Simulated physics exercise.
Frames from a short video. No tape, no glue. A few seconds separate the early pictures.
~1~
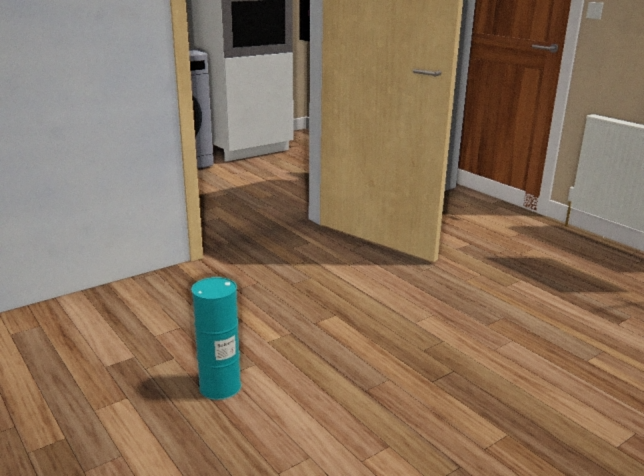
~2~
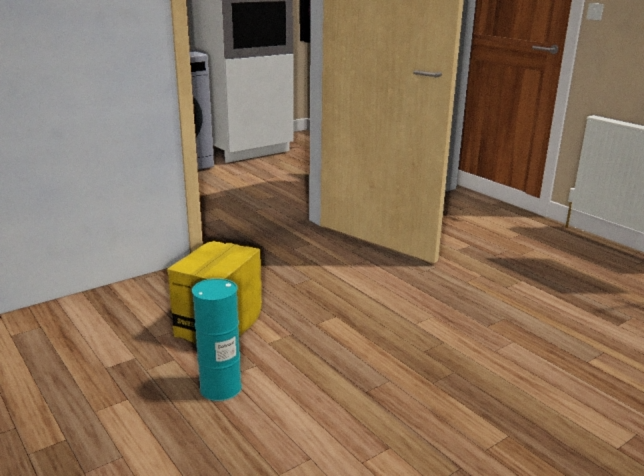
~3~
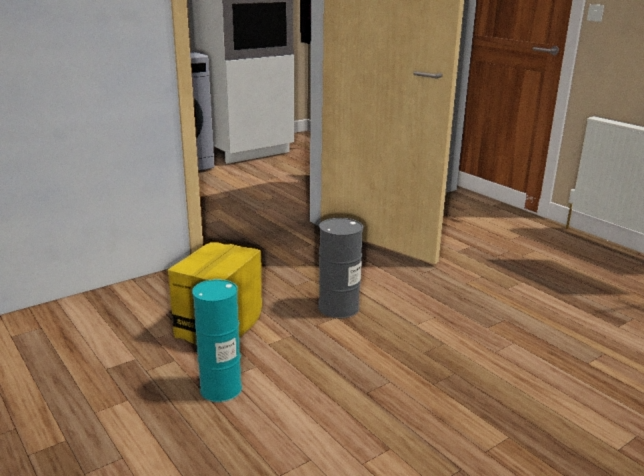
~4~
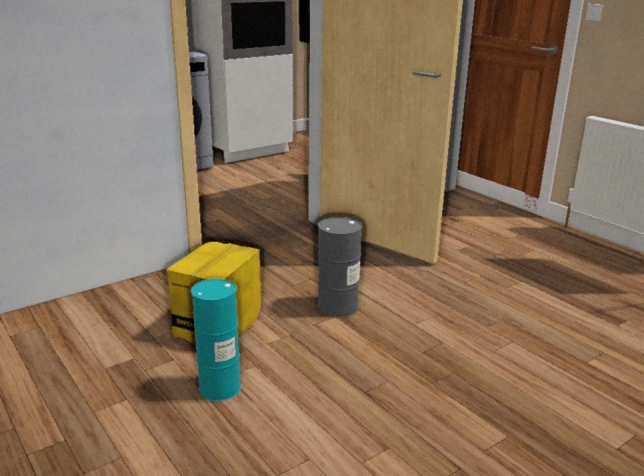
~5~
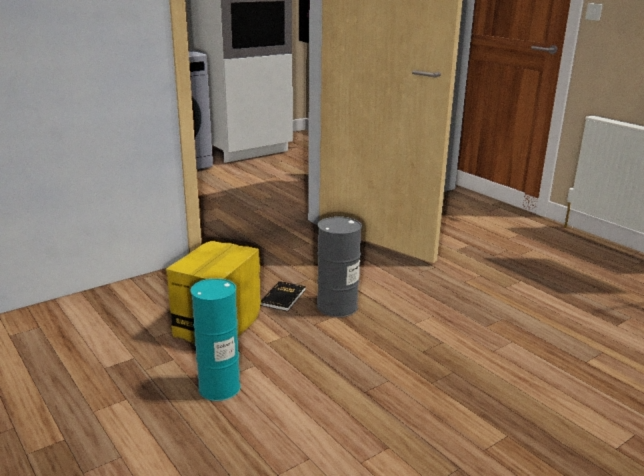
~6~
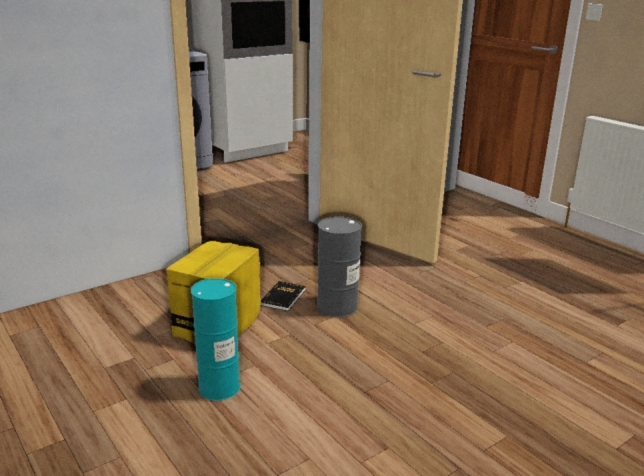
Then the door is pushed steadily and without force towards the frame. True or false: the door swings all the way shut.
True.
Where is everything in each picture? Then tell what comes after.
The first picture shows door wide open and still.
The second picture shows door wide open and still; yellow box (218, 293).
The third picture shows door wide open and still; turquoise canister (218, 341); yellow box (218, 294).
The fourth picture shows door wide open and still; grey canister (339, 267); turquoise canister (217, 340).
The fifth picture shows door wide open and still; yellow box (216, 293); grey canister (339, 267).
The sixth picture shows door wide open and still; black book (283, 296); turquoise canister (217, 340).
Then, 0.60 s later than the last frame, open by 86°.
Then, 1.00 s later than the last frame, open by 56°.
Then, 1.20 s later than the last frame, open by 38°.
Then, 1.50 s later than the last frame, open by 10°.
When it is over, open by 0°; all 4 as before. End places, in pixels of the last picture, black book near (283, 296).
